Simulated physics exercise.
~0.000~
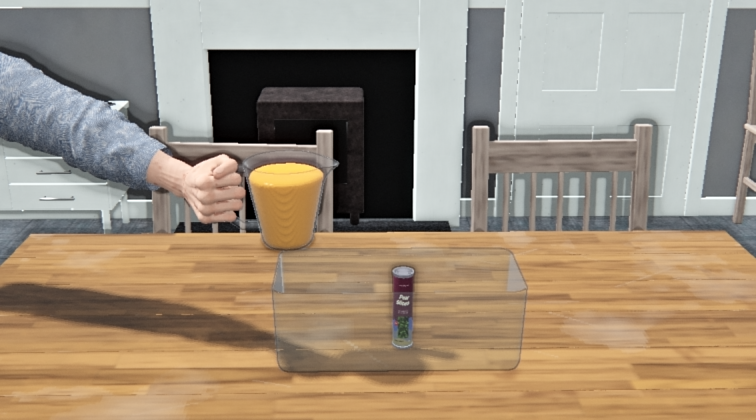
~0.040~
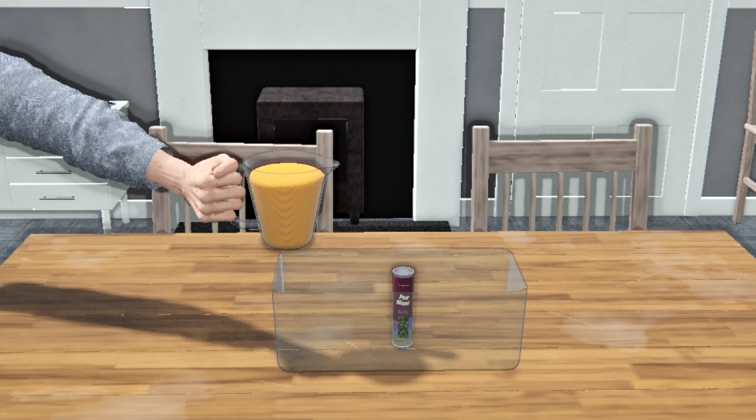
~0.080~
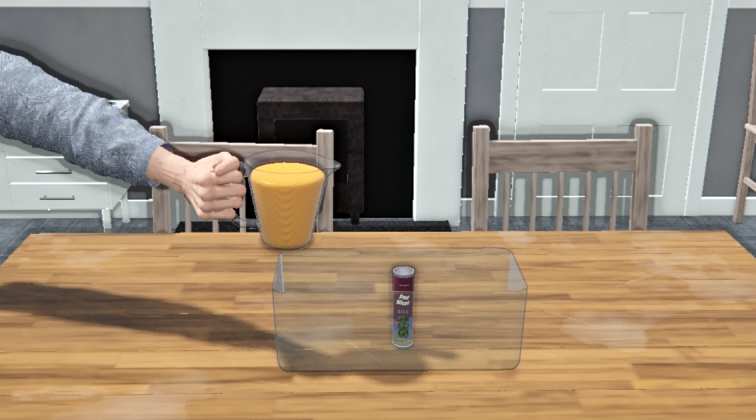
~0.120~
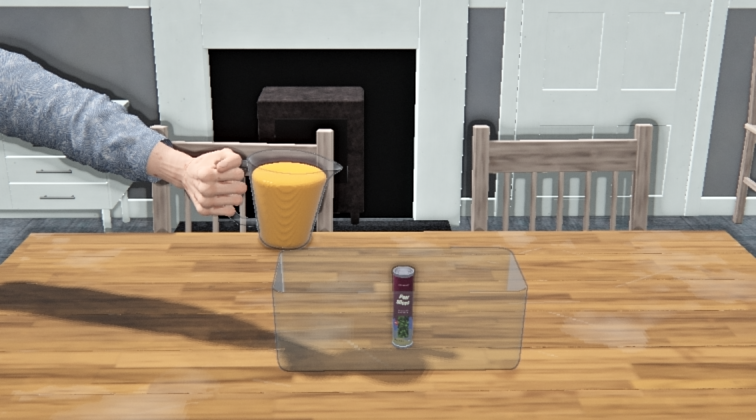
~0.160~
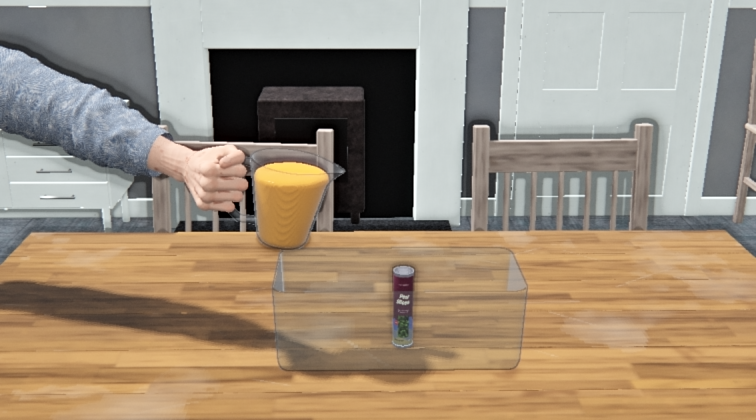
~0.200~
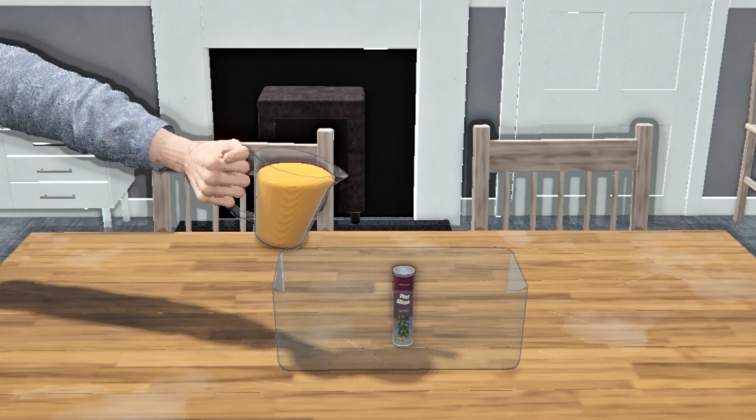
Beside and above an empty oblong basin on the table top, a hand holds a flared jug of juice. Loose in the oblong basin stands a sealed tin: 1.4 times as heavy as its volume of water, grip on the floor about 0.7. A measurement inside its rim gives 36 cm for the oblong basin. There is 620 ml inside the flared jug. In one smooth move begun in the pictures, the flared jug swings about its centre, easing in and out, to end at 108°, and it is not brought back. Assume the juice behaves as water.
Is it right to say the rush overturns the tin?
It's still up.
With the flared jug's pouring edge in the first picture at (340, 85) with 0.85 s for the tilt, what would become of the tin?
Then it tips over.
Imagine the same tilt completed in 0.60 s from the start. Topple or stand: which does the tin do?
The tin stays on its base.
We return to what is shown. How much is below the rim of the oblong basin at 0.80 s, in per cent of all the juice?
I reckon close to 80 per cent.
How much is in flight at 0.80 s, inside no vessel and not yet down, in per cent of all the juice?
About 8 percent.
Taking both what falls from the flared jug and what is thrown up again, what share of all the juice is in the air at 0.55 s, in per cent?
Some 20 % is the figure.
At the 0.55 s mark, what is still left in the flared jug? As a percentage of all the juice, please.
Close to 64 in a hundred.
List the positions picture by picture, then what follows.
The first picture shows tilt 0°; pouring edge (339, 163); surface from (250, 173) to (325, 173); the oblong basin's rim runs from (276, 271) to (519, 270); the tin's top is at (403, 275).
The second picture shows tilt 1°; pouring edge (339, 163); surface from (250, 173) to (325, 173).
The third picture shows tilt 2°; pouring edge (341, 165); surface from (250, 172) to (326, 174).
The fourth picture shows tilt 5°; pouring edge (343, 167); surface from (253, 171) to (327, 174).
The fifth picture shows tilt 9°; pouring edge (345, 170); surface from (255, 171) to (330, 175).
The sixth picture shows tilt 14°; pouring edge (348, 175); surface from (257, 171) to (334, 176).
By 0.55 s the tilt is 77° and 65 per cent is still to pour; the tin stands where it began.
By 0.80 s the tilt is 107° and 11 per cent is still to pour; the tin stands where it began.
By 1.06 s the tilt is 108° and 0 per cent is still to pour; the tin stands where it began.
By 1.35 s the tilt is 108° and 0 per cent is still to pour; the tin stands where it began.
At rest the tin stands where it began.
